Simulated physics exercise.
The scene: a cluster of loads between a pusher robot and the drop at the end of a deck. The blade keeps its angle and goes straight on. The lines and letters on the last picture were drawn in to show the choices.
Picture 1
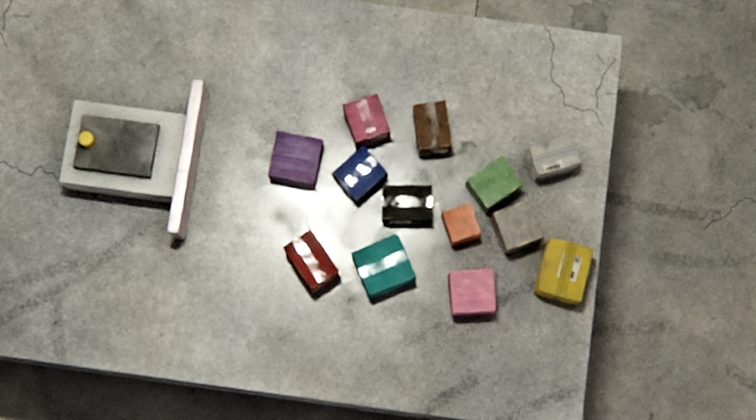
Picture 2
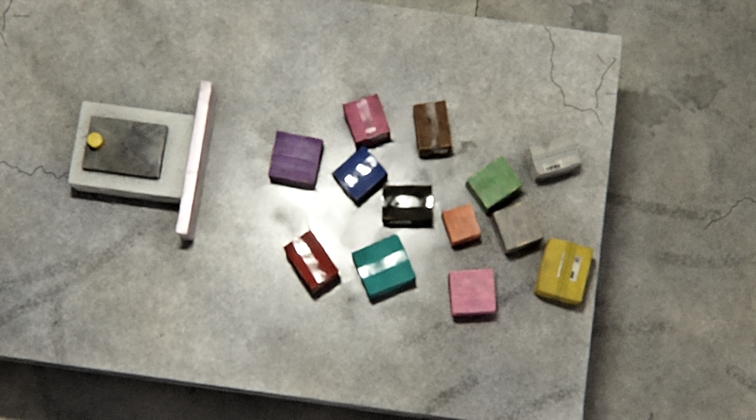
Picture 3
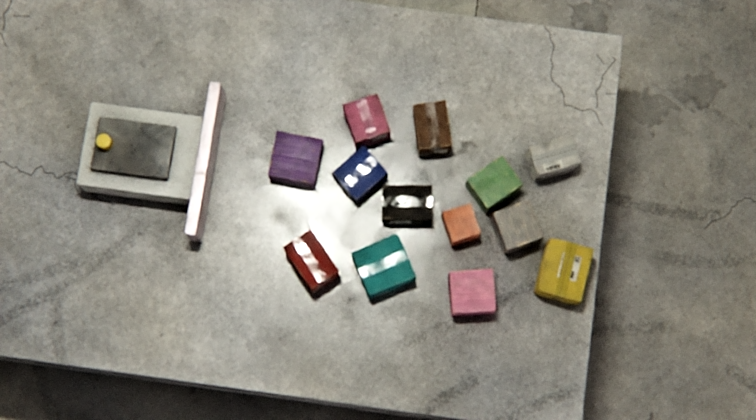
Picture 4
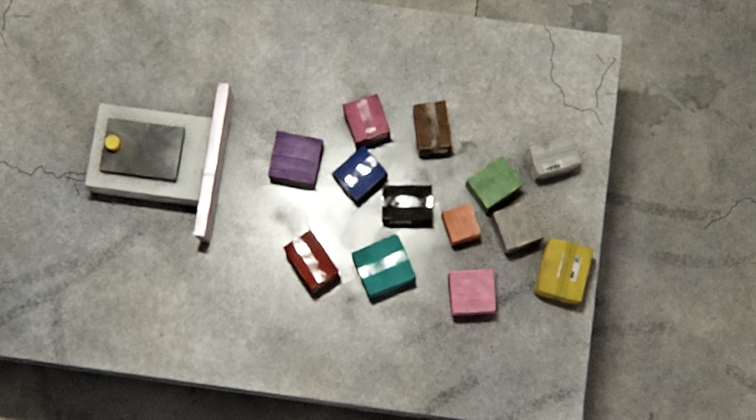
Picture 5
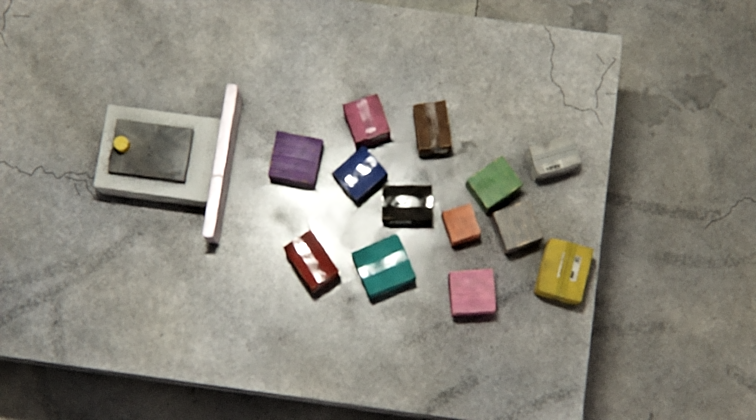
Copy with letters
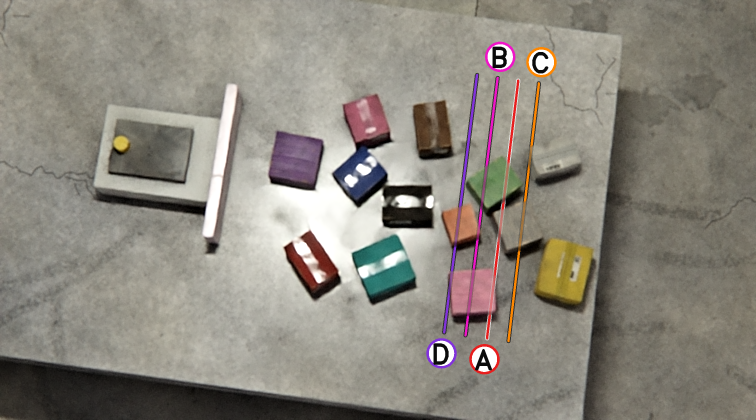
On a cracked grey concrete deck seen from above, a pale robot with a wide, flat pusher blade sits left of a loose cluster of colourful boxes. The robot creeps a short way to the right, narrowing the gap to the purple crate, while the boxes all stay still, untouched.
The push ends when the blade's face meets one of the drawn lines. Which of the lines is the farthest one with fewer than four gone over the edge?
It should halt at C.
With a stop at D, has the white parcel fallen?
By then, no.
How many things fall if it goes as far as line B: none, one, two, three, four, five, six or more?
The count is none.
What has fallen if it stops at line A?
It is the green crate.
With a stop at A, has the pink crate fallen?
No.
On the copy, A at (503, 207); B at (482, 204); C at (524, 210); D at (461, 201).
On C. First, robot (266, 166); red parcel (345, 275); orange crate (477, 234).
Then, robot (374, 180); white parcel (572, 157); green crate (550, 199).
Finally, robot (460, 192); green crate over the edge; yellow parcel over the edge; two fallen.
By contrast, A is within the limit but short; B is within the limit but short; D is within the limit but short.
